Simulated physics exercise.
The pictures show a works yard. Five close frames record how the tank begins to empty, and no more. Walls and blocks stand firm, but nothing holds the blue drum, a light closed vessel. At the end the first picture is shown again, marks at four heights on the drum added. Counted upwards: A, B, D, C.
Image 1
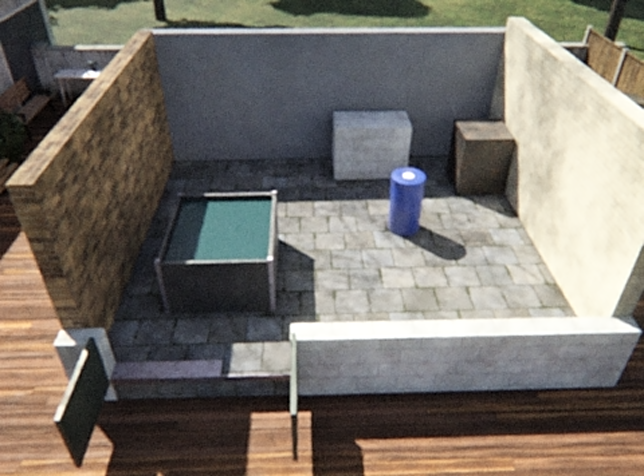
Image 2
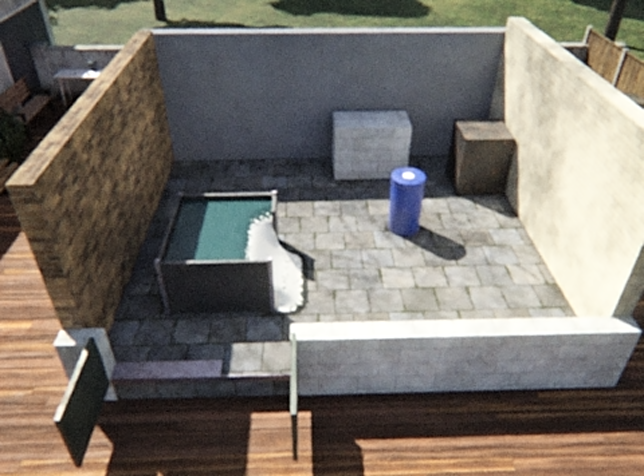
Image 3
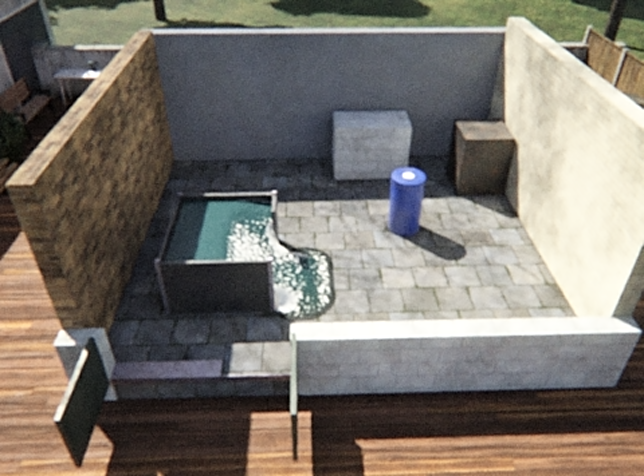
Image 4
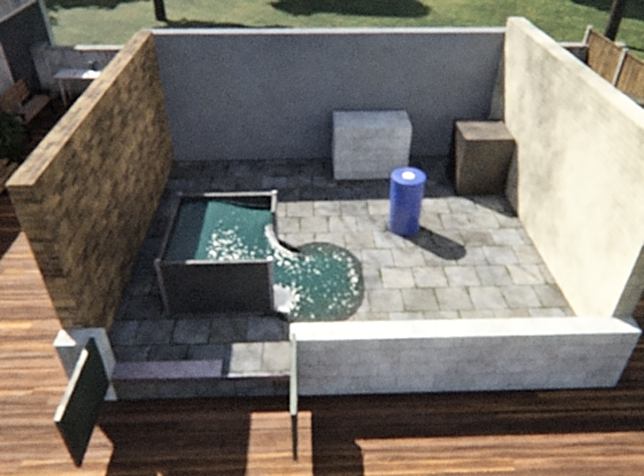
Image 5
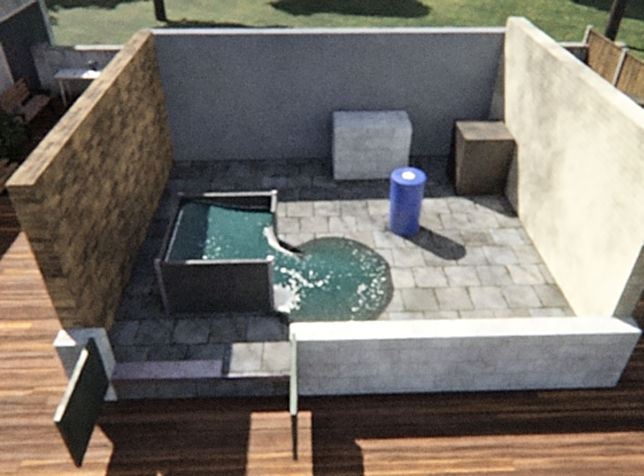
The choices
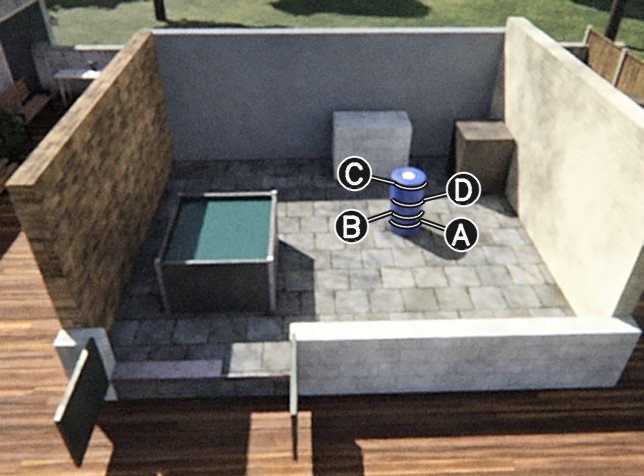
Works yard with an open gate, water pouring from the right side of a full tank and spreading across the paving.
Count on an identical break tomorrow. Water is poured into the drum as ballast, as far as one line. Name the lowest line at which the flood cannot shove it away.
A is the one.
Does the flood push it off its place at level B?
No.
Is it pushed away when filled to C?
No.
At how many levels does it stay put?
All four.
On the marked copy, A at (407, 226); B at (408, 218); C at (412, 188); D at (410, 205); from the bottom up A, B, D, C.
Choosing A, it does not move.
Choosing B, it does not move.
Choosing C, it does not move.
Choosing D, it does not move.
